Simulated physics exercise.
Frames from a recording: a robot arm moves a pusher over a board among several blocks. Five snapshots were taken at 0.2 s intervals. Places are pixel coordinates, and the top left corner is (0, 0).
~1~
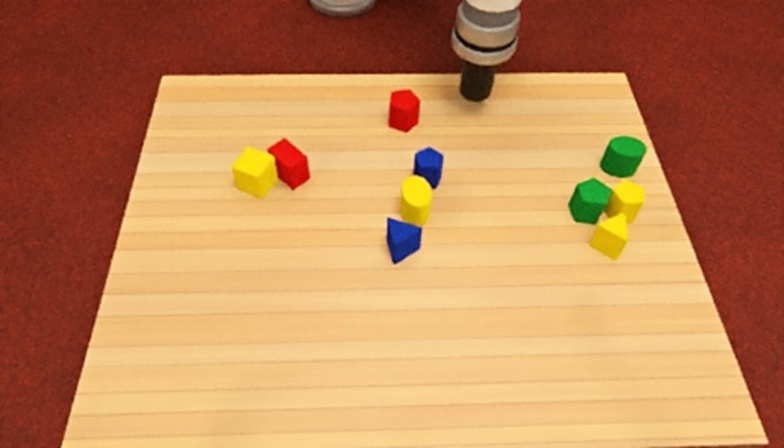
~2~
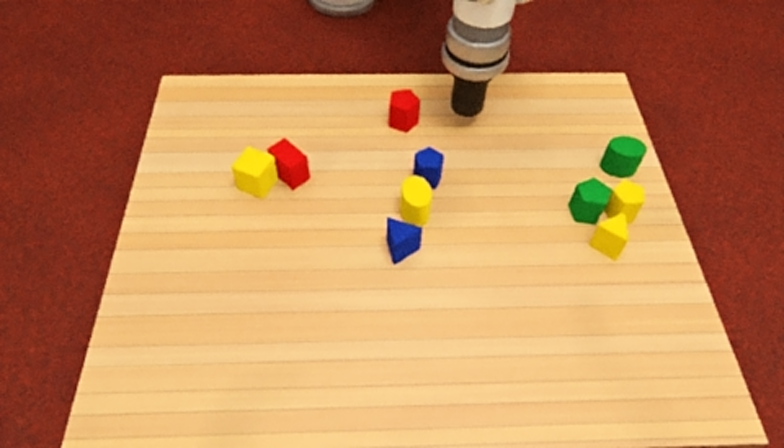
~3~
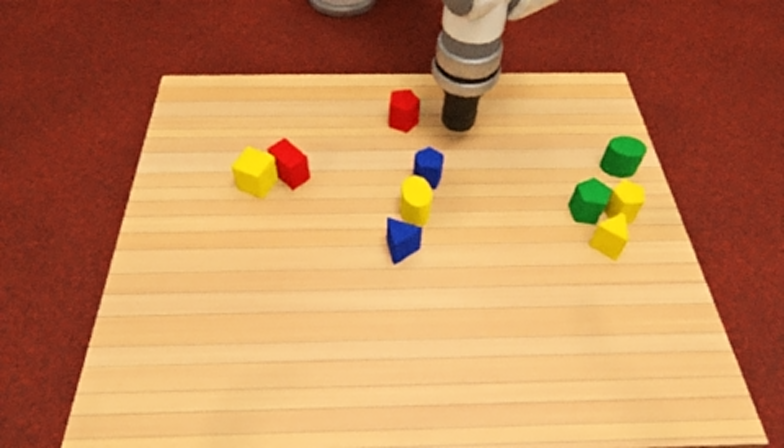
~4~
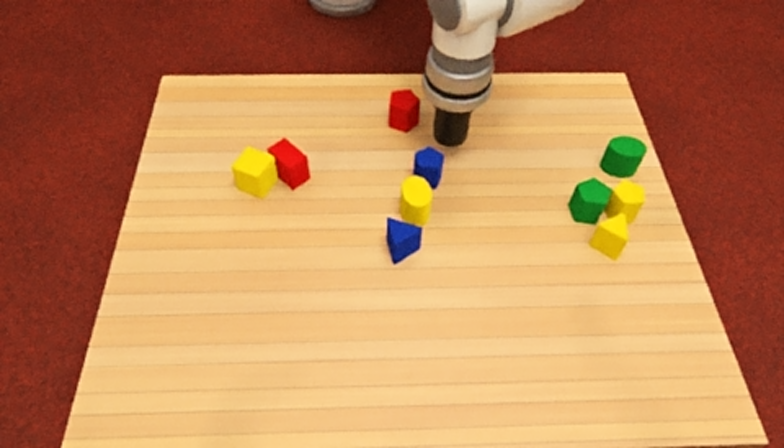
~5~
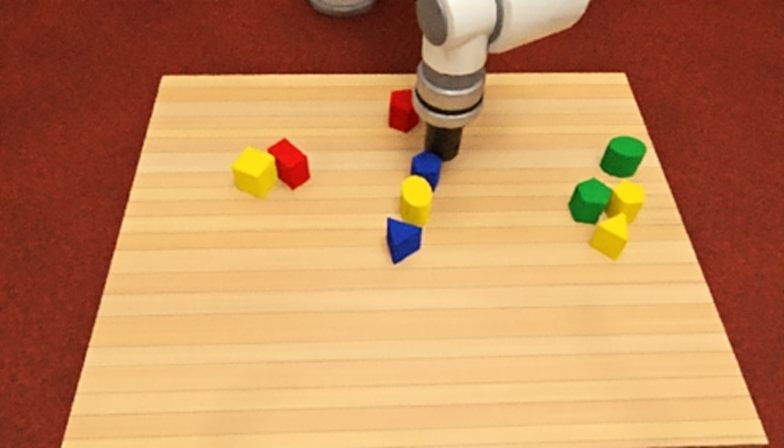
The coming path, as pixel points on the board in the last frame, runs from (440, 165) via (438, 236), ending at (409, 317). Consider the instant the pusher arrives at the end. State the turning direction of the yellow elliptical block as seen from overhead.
Bird's-eye view: Counterclockwise.
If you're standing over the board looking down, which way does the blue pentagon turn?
The sense of turning is clockwise.
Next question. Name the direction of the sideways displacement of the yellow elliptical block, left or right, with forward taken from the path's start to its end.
Sideways, to the right.
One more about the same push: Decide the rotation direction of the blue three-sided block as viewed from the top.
Its spin: Clockwise.
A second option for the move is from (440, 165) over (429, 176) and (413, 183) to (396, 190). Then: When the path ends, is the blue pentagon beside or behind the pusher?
No, that is not how it ends up.
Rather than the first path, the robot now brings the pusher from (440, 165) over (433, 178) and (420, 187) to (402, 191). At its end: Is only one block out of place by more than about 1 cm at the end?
No.
On the path given first. One third of the way, pusher (445, 198); yellow elliptical block (394, 205), turned 60° anticlockwise; blue pentagon (413, 186).
Two thirds of the way, pusher (431, 249); blue three-sided block (396, 237), turned 45° clockwise; yellow elliptical block (393, 205), turned 60° anticlockwise; blue pentagon (413, 187).
At the end, pusher (410, 305); blue three-sided block (396, 242), turned 80° clockwise; red pentagon in place; yellow elliptical block (393, 205), turned 60° anticlockwise; blue pentagon (413, 187), turned 130° clockwise.
